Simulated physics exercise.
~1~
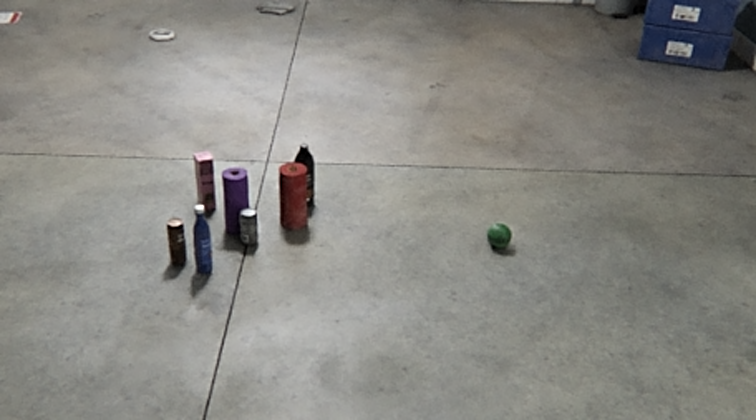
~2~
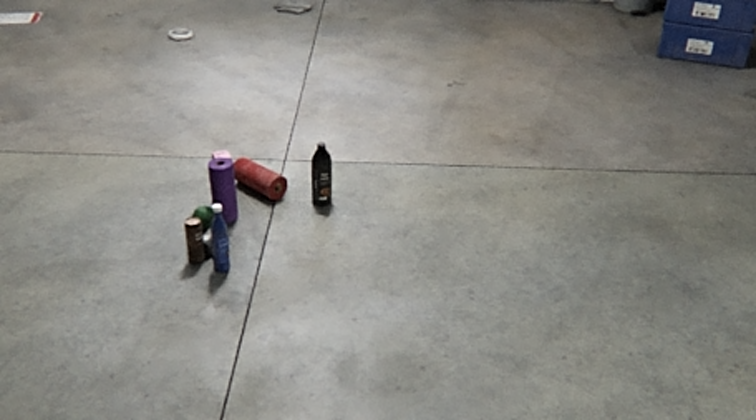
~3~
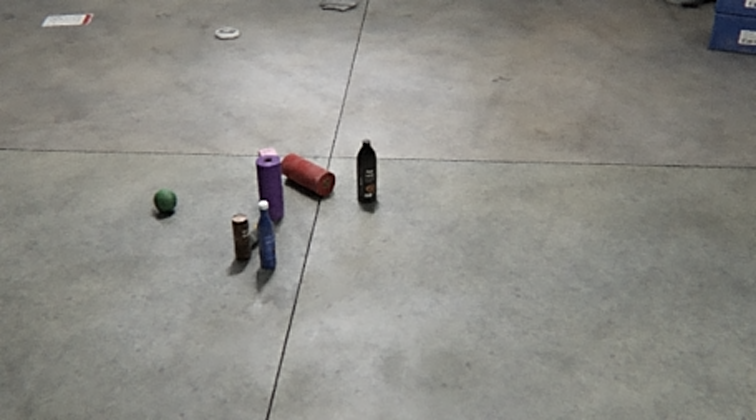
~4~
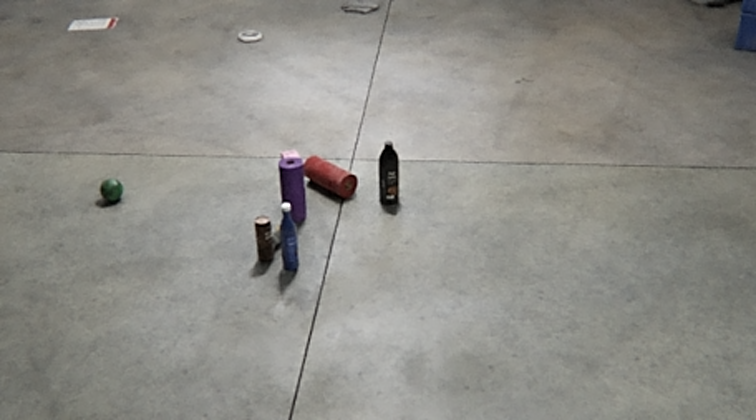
The clip opens on a concrete floor with a cluster of upright bottles, cans, rolls and a pink carton, while a green ball sits apart to the right. The ball travels left into the group, and the red roll and small grey can topple. The purple roll shifts slightly but stays standing as the view drifts left. The ball comes out on the left side and keeps moving away from the cluster. At the end, the red roll lies on its side and the fallen can is mostly hidden, while the black bottle, blue bottle, brown can, carton and purple roll remain upright.
